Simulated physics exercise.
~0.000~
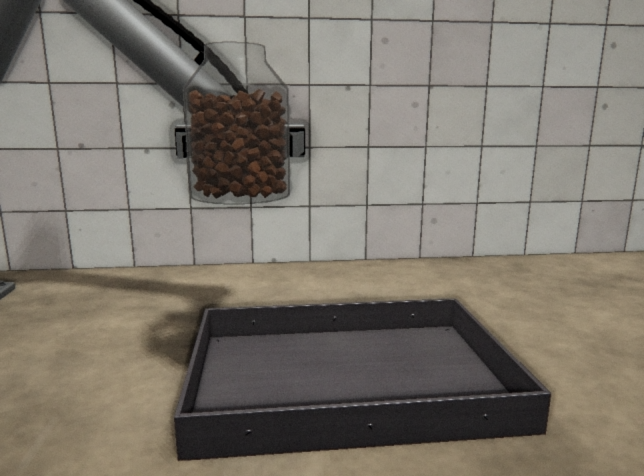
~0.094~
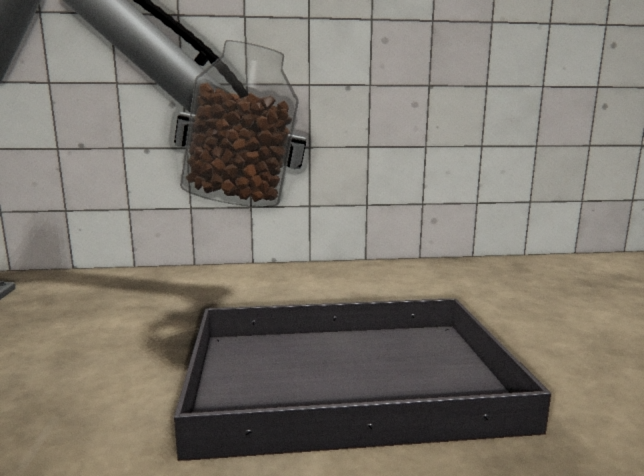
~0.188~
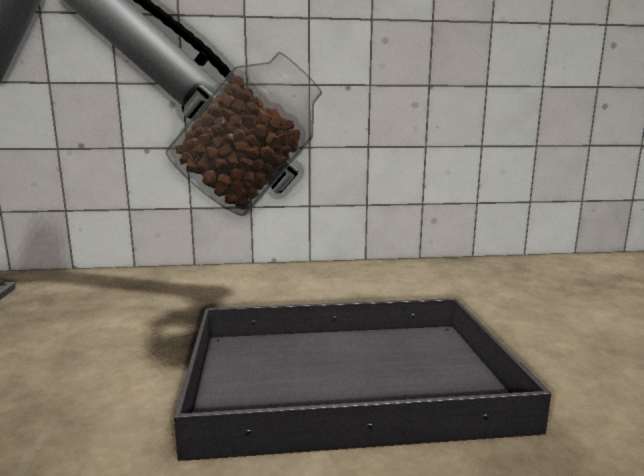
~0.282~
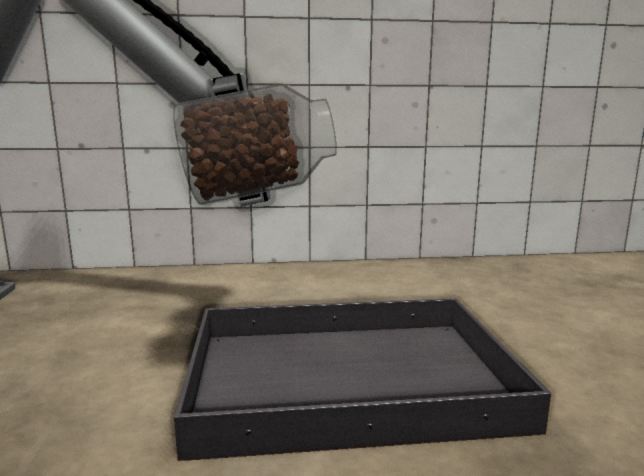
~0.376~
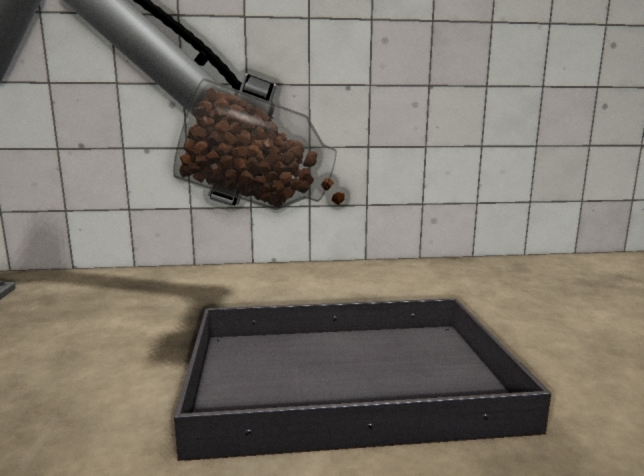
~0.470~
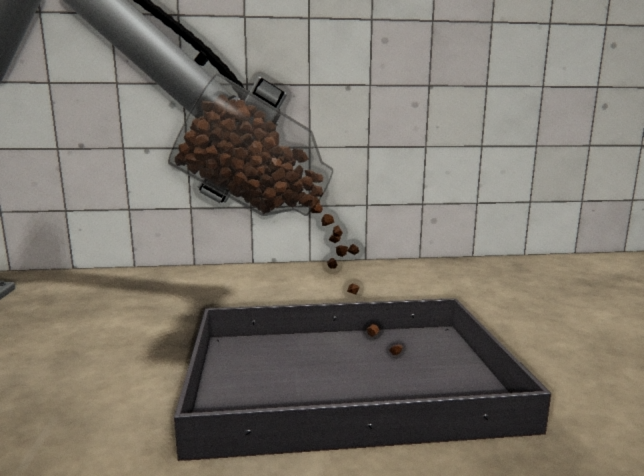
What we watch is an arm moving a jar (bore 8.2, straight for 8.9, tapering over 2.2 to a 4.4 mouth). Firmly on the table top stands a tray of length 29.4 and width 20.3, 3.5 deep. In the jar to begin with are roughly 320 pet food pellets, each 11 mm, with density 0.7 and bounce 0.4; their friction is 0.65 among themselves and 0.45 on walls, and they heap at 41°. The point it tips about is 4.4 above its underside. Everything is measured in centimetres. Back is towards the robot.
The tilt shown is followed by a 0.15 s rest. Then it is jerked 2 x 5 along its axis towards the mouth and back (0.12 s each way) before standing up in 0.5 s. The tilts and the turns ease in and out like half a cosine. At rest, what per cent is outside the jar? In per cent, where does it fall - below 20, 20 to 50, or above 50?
It falls from 20 to 50 per cent.
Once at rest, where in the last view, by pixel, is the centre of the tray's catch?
Roughly at pixel (398, 366).
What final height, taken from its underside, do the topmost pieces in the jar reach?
Around 7.5 cm.
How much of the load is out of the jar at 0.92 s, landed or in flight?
15 %.
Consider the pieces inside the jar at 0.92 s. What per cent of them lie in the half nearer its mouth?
60 %, about.
After 0.92 s, tipped 121°, highest piece 25 above the table; 275 in the jar, 45 in the tray, 4 in flight or on a rim.
After 1.37 s, tipped 51°, highest piece 27 above the table; 235 in the jar, 83 in the tray, 6 in flight or on a rim.
After 1.80 s, upright, highest piece 26 above the table; 233 in the jar, 91 in the tray.
After 2.50 s, upright, highest piece 26 above the table; 233 in the jar, 91 in the tray.
In the end, 233 in the jar, 91 in the tray. That is 28 % outside the jar.
